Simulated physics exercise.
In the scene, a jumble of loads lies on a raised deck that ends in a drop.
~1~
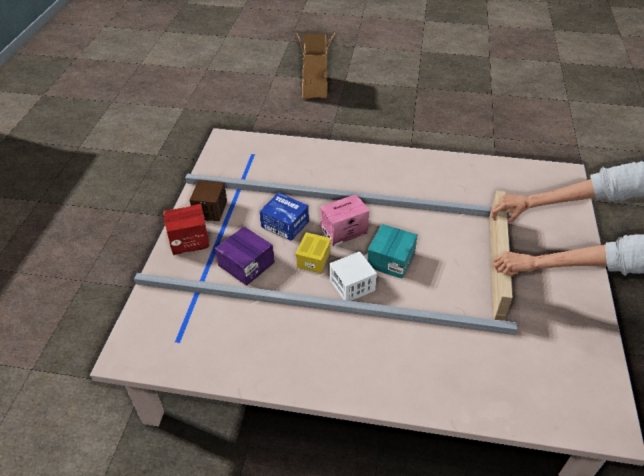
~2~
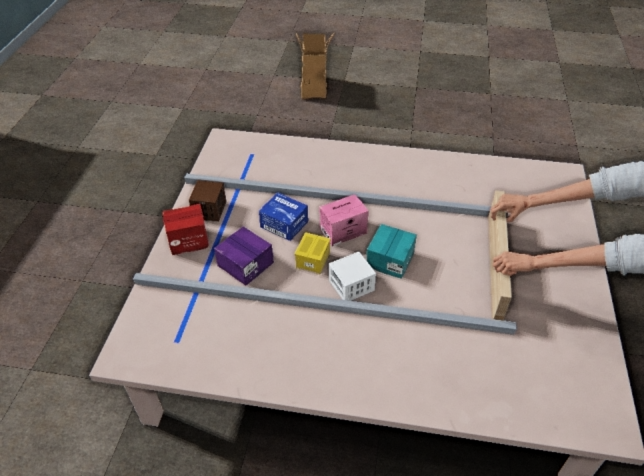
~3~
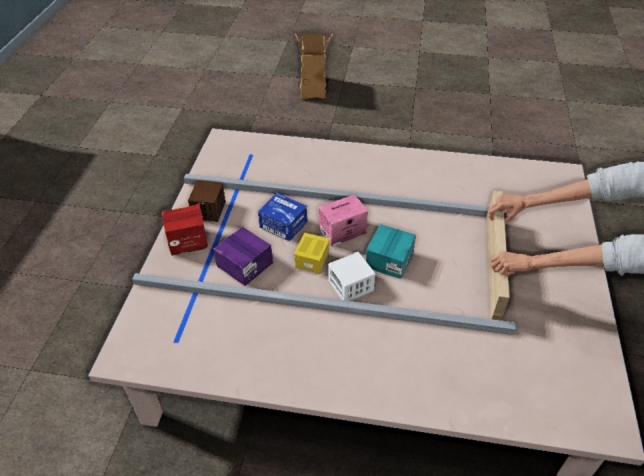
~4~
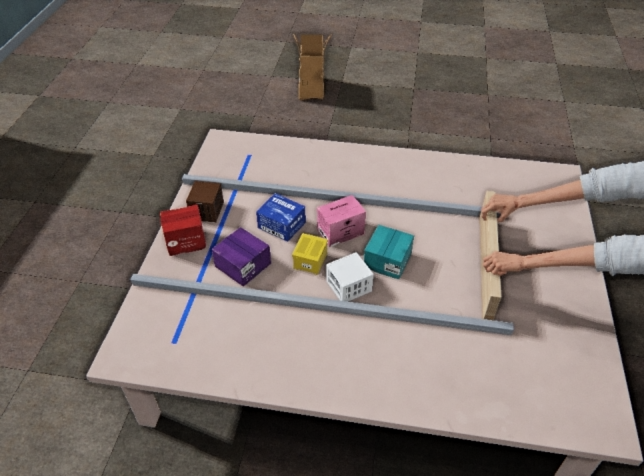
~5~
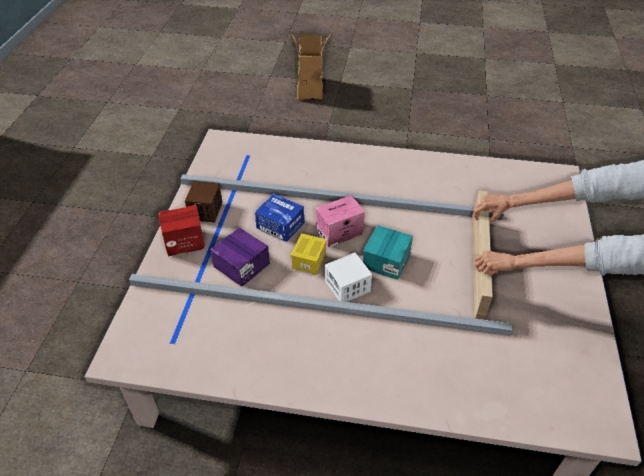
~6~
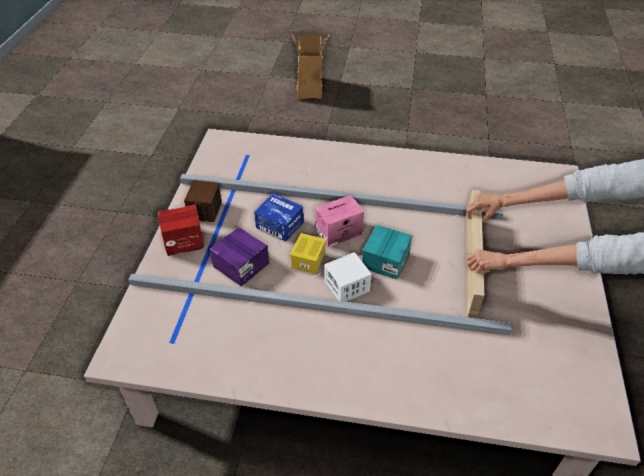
At the start, two hands hold a wooden plank upright across two grey rails on a table, with colourful boxes scattered to its left around a blue line. The hands then slide the plank slowly left a short way, still clear of the boxes, which stay put.
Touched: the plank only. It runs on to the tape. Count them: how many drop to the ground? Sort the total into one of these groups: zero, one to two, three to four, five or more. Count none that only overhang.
It goes in the group three to four.
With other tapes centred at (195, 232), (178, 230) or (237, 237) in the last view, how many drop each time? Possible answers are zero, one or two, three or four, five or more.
Place one: At least five; place two: At least five; place three: 1 or 2.
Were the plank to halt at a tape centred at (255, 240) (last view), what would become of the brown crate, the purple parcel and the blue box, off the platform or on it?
Check: The brown crate remains in place; the purple parcel remains in place; the blue box remains in place.
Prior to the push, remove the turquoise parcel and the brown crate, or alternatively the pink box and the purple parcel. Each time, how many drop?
The first removal gives 1, the second gives 1.
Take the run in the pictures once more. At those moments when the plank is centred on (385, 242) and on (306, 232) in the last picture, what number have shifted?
2, then 7.
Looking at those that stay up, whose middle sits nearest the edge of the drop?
That's the yellow tote.
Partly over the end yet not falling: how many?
So the number is 1.
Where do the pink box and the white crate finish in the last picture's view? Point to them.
(204, 197) and (181, 264), roughly.
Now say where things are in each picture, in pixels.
The first picture shows red parcel (187, 230); brown crate (209, 201); purple parcel (245, 255); plank (499, 254); tape (221, 234).
The second picture shows brown crate (208, 201); white crate (352, 277).
The third picture shows purple parcel (244, 256); plank (497, 253).
The fourth picture shows red parcel (183, 231); blue box (281, 217).
The fifth picture shows brown crate (204, 202); pink box (340, 221).
The sixth picture shows red parcel (182, 230); brown crate (204, 201); purple parcel (240, 256); plank (474, 252); tape (215, 235).
Early on, none off yet; red parcel at rest near (182, 230); brown crate at rest near (204, 201); purple parcel at rest near (240, 256).
A while later, none off yet; red parcel travelled a little near (171, 228); brown crate at rest near (204, 201); purple parcel travelled about its own width near (203, 257).
Finally, the number that fall off is three or four; lost, blue box, purple parcel, brown crate and red parcel.
